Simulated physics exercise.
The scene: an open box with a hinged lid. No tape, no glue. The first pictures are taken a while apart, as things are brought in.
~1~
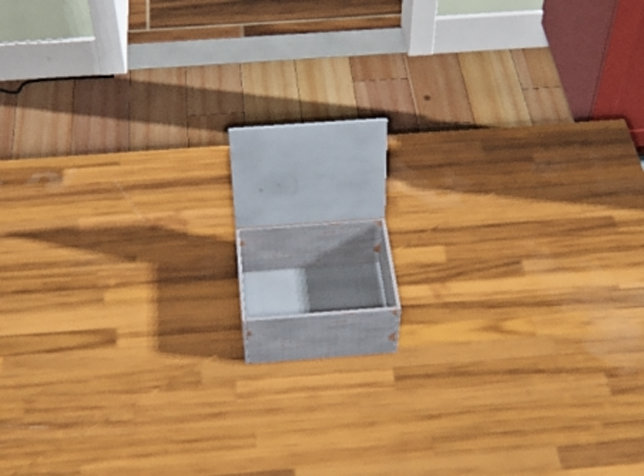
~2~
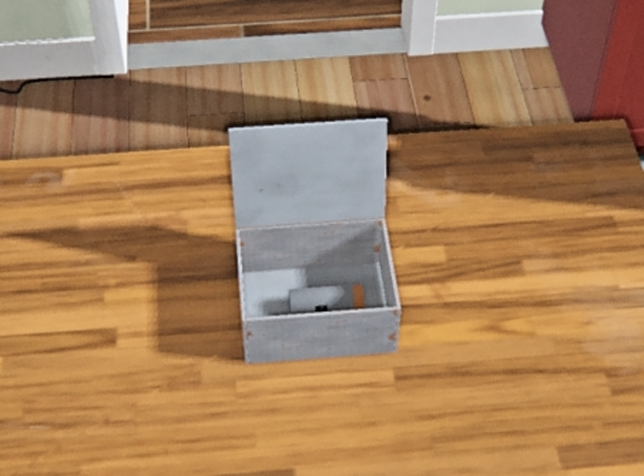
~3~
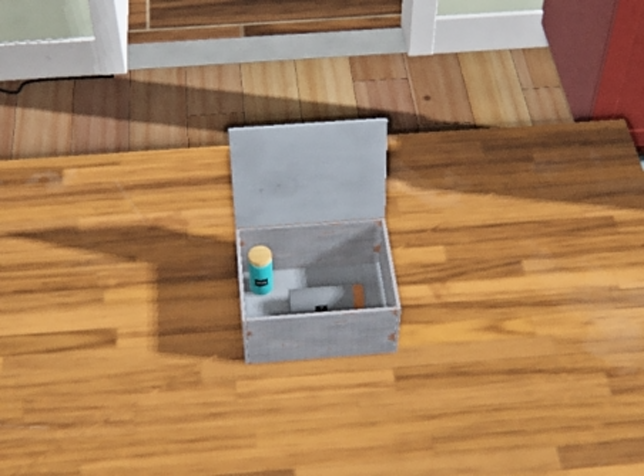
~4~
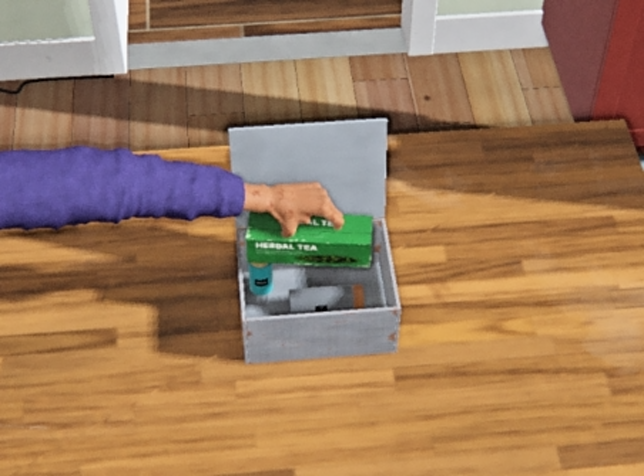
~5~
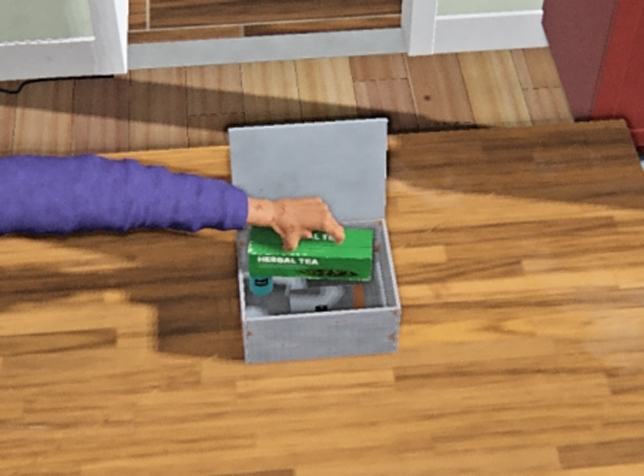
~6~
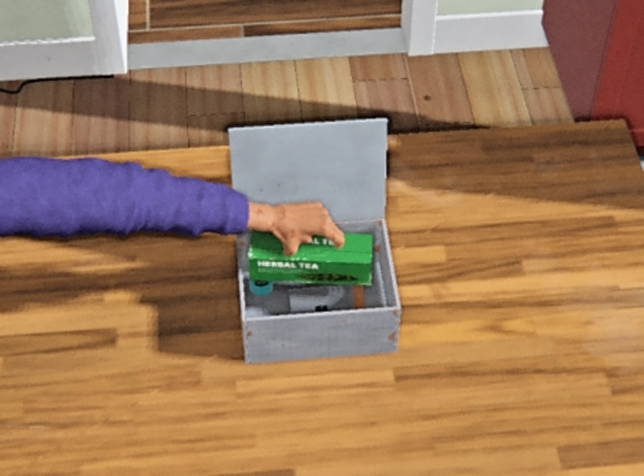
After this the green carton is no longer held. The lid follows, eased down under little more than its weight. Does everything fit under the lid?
Outcome: The lid closes.
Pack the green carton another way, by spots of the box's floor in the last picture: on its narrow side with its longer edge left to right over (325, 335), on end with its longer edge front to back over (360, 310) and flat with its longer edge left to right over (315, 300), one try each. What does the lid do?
First, it shuts flat; second, it stays ajar; third, it shuts flat.
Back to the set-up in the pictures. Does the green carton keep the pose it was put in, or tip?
It tips.
Then, 1.00 s later than the last frame, lid starting down; green carton on its side near (308, 327); grey shaker moved about its own width.
Then, 1.70 s later than the last frame, lid 41° above the rim; green carton on its side near (308, 327); grey shaker moved about its own width.
When it is over, lid shut; lying over in the box, green carton; moved from the start, grey shaker; turquoise shaker as before. End places, in pixels of the last picture, green carton near (308, 327).
